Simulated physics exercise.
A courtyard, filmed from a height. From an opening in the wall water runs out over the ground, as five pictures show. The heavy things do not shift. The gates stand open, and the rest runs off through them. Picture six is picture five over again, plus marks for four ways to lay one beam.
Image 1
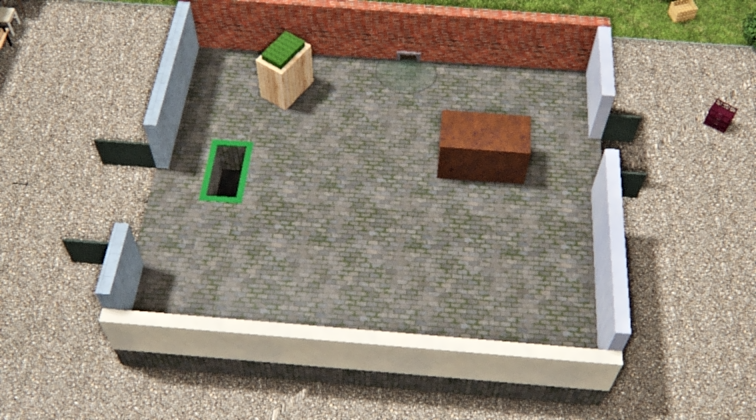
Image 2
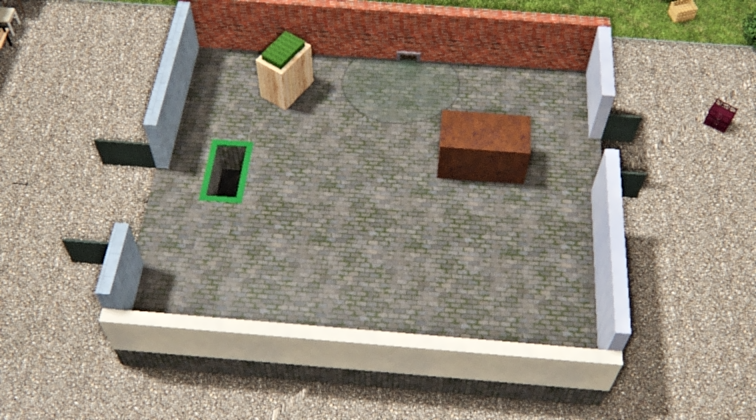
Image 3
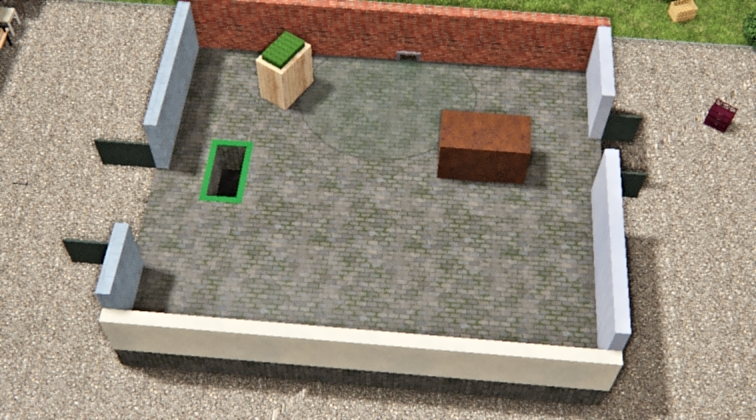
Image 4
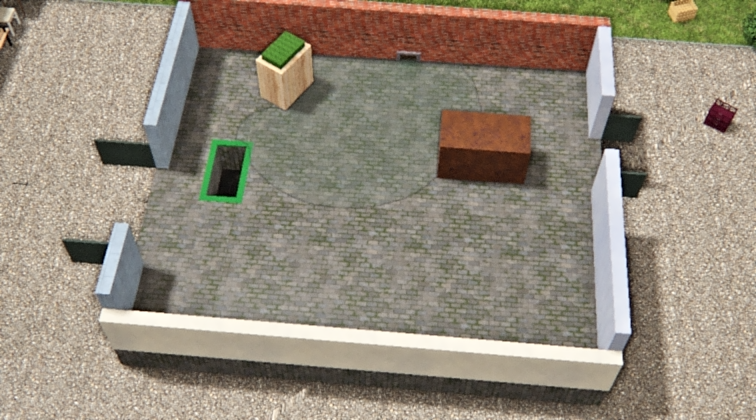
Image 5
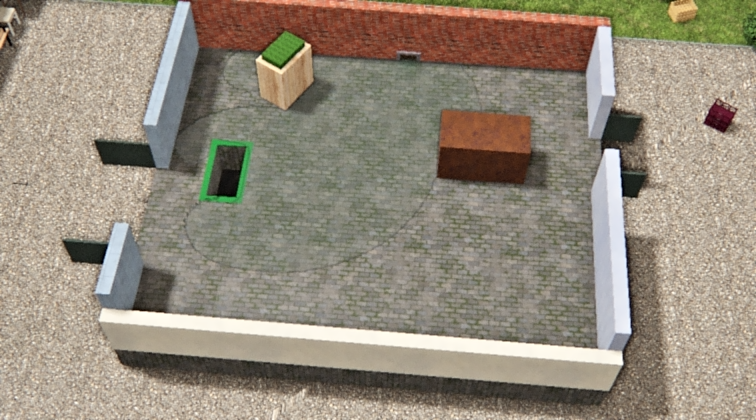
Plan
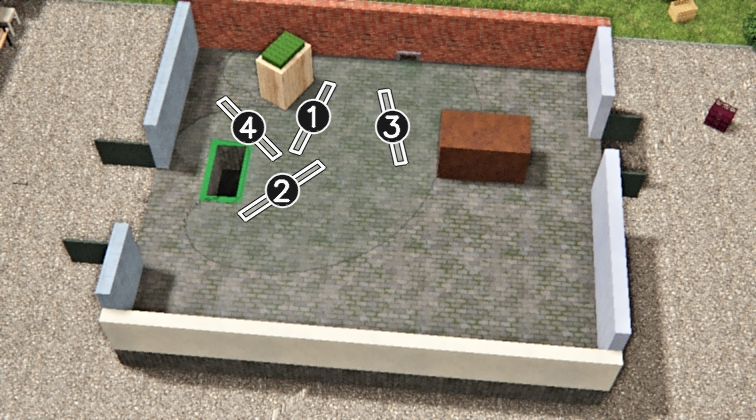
In a walled yard, water spreads from the back wall across the paving to a green-edged drain.
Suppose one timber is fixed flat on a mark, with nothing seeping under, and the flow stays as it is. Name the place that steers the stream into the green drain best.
It is 2.
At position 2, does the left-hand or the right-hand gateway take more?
The left gate.
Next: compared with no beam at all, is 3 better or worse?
Worse.
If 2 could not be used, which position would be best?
It is 3.
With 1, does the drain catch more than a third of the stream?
No, it does not.
On the marked copy, 1 from (295, 151) to (330, 83); 2 from (242, 216) to (320, 164); 3 from (384, 91) to (401, 163); 4 from (221, 100) to (276, 156).
For position 1, about 18 % of the stream runs into the green drain, about 80 % out by the gates.
For position 2, about 41 % of the stream runs into the green drain, about 57 % out by the gates.
For position 3, about 25 % of the stream runs into the green drain, about 70 % out by the gates.
For position 4, about 18 % of the stream runs into the green drain, about 79 % out by the gates.
